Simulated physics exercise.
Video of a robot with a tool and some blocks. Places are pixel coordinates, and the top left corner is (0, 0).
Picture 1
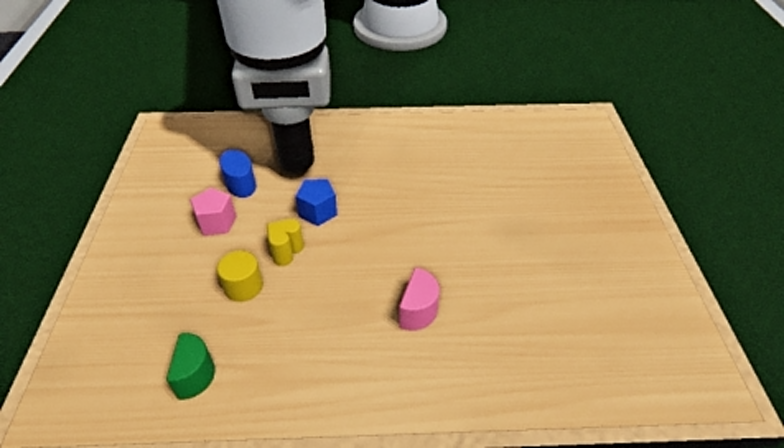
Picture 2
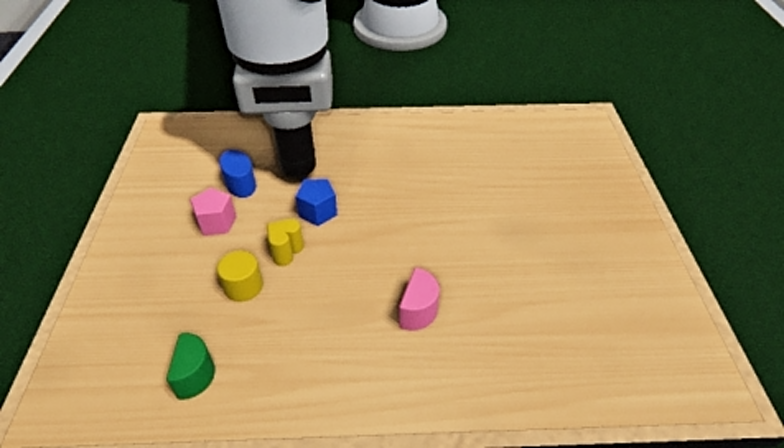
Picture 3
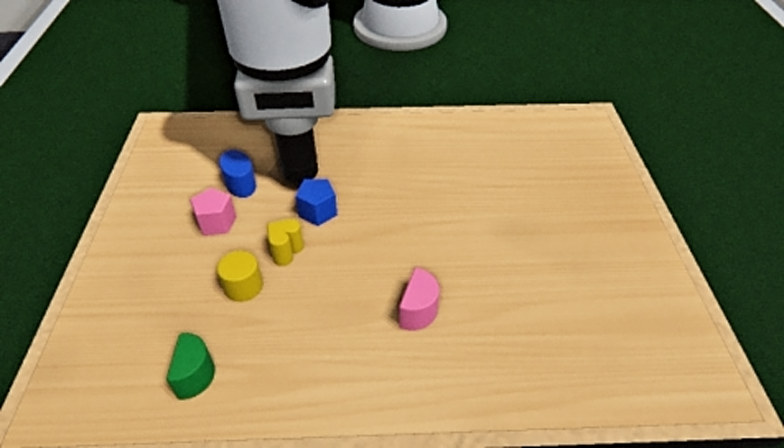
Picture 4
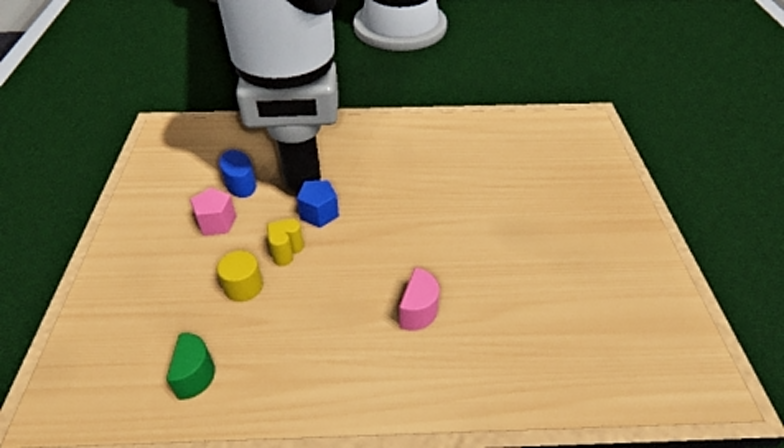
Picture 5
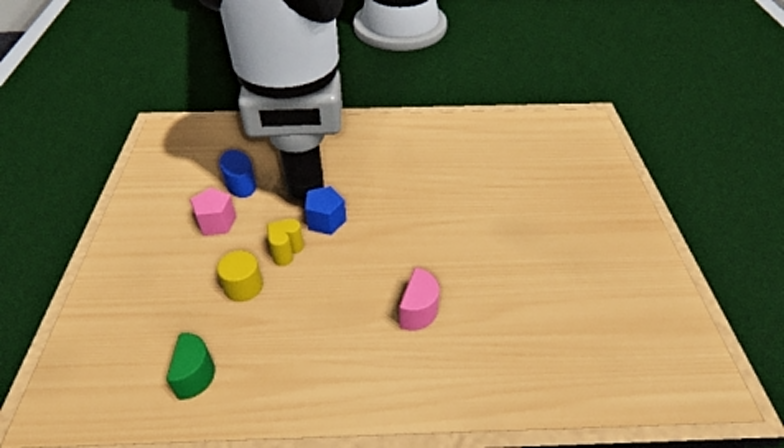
On a wooden board, a robot arm moving its dark tool forward and nudging a blue pentagon block slightly toward the right.
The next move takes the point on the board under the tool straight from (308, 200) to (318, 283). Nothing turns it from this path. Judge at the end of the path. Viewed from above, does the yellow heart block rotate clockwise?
Answer: Yes.
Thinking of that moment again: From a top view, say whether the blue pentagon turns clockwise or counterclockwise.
Overhead view: Anti-clockwise.
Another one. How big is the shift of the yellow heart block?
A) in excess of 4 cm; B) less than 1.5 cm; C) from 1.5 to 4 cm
The answer is C.
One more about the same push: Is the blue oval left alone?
Yes - that is the case.
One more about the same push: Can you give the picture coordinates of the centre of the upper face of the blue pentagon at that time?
I'd place it at (351, 228), taking the centre of its top.
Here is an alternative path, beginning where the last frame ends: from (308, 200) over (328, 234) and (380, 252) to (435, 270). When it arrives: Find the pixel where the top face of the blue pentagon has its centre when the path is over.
The blue pentagon ends near (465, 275).
The first path, step by step. One third of the way, tool at (309, 215); blue pentagon at (339, 217), turned 50° anticlockwise.
Two thirds of the way, tool at (313, 243); yellow heart block at (275, 244), turned 60° clockwise; blue pentagon at (351, 228), turned 80° anticlockwise.
At the end, tool at (317, 272); blue oval in place; yellow round block in place; yellow heart block at (275, 248), turned 90° clockwise; blue pentagon at (351, 228), turned 80° anticlockwise.
